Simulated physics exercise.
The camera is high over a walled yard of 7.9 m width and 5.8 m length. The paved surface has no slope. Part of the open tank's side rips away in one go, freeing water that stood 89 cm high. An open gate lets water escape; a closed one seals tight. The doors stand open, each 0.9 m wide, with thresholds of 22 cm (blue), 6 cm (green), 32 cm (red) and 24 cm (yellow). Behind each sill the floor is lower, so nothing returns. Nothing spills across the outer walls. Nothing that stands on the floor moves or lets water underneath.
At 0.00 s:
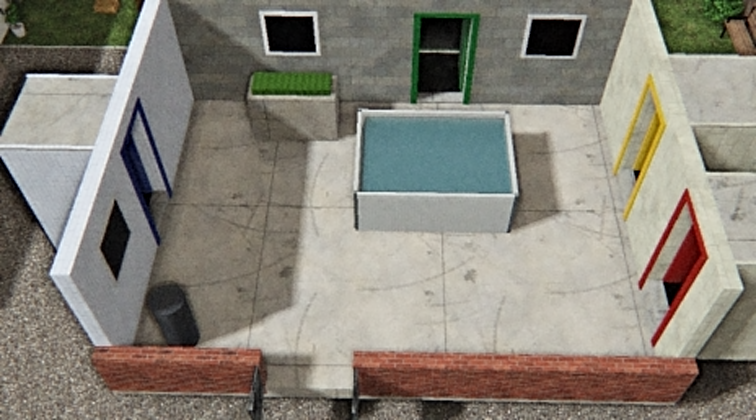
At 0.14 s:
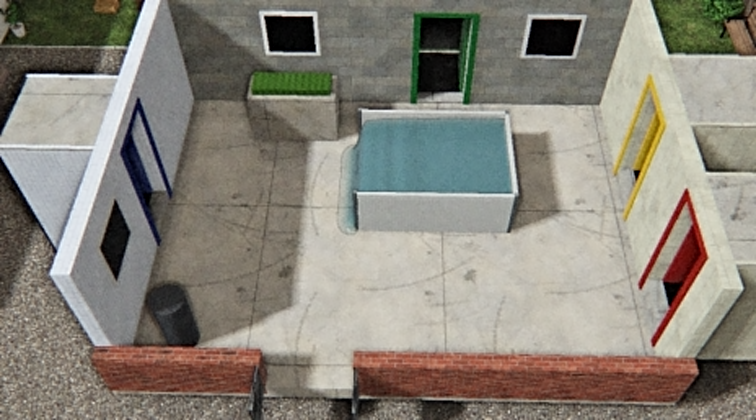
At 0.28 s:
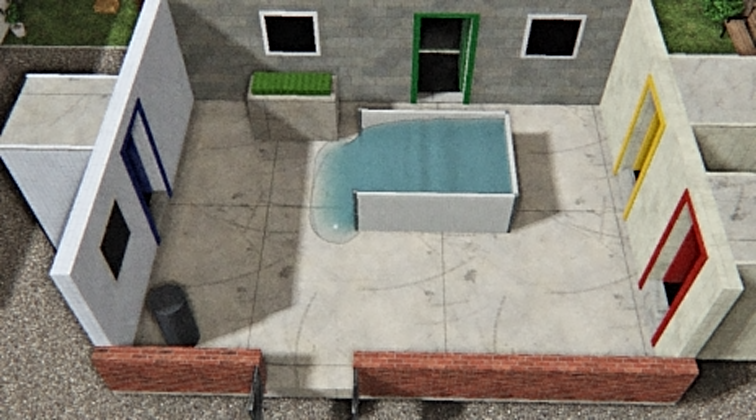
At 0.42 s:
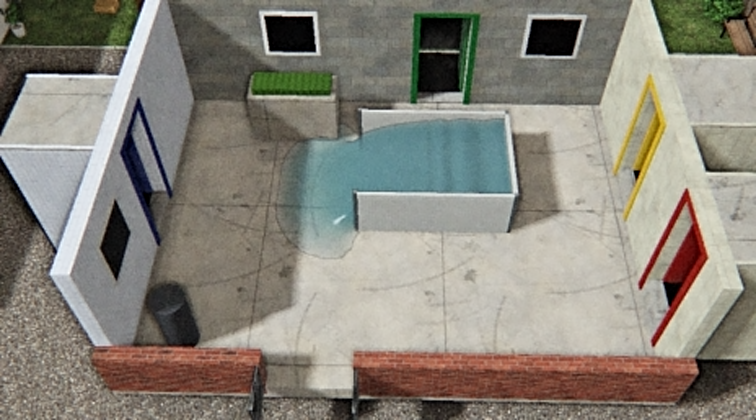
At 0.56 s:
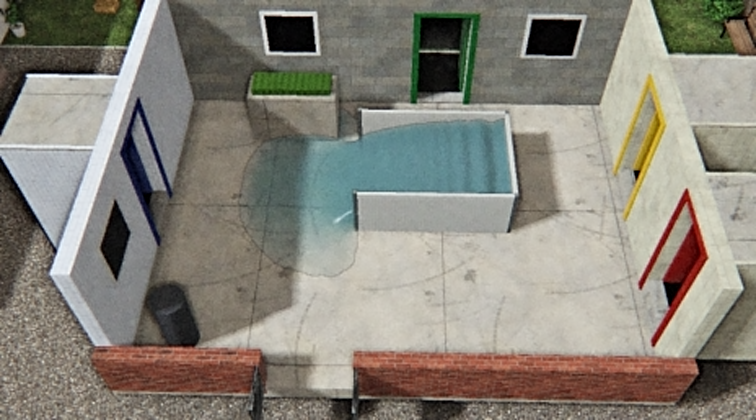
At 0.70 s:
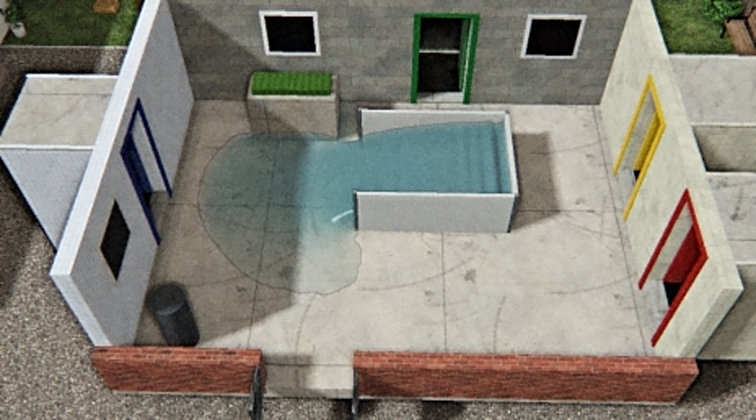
A white-sided open tank of blue-green water stands in a grey paved yard seen from high above, the camera still. Blue-framed, green-framed and yellow and red-framed doorways open in the left, back and right walls, with a green-topped block, a dark bin and low red brick walls in front. The tank's left side gives way, and water pours out leftward, spreading in a widening rounded sheet across the paving.
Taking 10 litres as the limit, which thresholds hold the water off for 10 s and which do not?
Within that time: At the blue door it passes the limit; at the green door it stays under the limit; at the red door it stays under the limit; at the yellow door it does not reach the limit.
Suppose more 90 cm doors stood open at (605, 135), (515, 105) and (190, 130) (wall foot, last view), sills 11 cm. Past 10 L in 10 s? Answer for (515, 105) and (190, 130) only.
In that order: Below, past it.
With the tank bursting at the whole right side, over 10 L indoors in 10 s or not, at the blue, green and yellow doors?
Against that limit: Blue not over, green over, yellow above.
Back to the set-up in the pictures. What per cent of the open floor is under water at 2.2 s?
Some 40 per cent of it.
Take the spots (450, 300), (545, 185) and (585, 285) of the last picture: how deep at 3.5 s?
Roughly 0, 0 and 0 cm, in turn.
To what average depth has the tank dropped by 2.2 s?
Roughly 30 cm on average.
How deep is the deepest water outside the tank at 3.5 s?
Up to some 50 cm.
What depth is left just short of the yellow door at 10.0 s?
Roughly 14.0 cm deep.
After 1.4 s water covers 35 % of the floor and is deepest (53 cm) near (191, 154); blue door 39 cm at the sill, 31 L in, green door not reached, red door not reached, yellow door not reached.
After 2.2 s water covers 40 % of the floor and is deepest (57 cm) near (194, 105); blue door 43 cm at the sill, 111 L in, green door 1 cm at the sill, 0 L in, red door not reached, yellow door not reached.
After 3.5 s water covers 50 % of the floor and is deepest (50 cm) near (131, 358); blue door 28 cm at the sill, 190 L in, green door 5 cm at the sill, 0 L in, red door not reached, yellow door not reached.
After 6.0 s water covers 95 % of the floor and is deepest (20 cm) near (131, 358); blue door 16 cm at the sill, 198 L in, green door 4 cm at the sill, 1 L in, red door 14 cm at the sill, 0 L in, yellow door 7 cm at the sill, 0 L in.
After 10.0 s water covers 95 % of the floor and is deepest (16 cm) near (541, 377); blue door 8 cm at the sill, 198 L in, green door 4 cm at the sill, 1 L in, red door 15 cm at the sill, 0 L in, yellow door 14 cm at the sill, 0 L in.
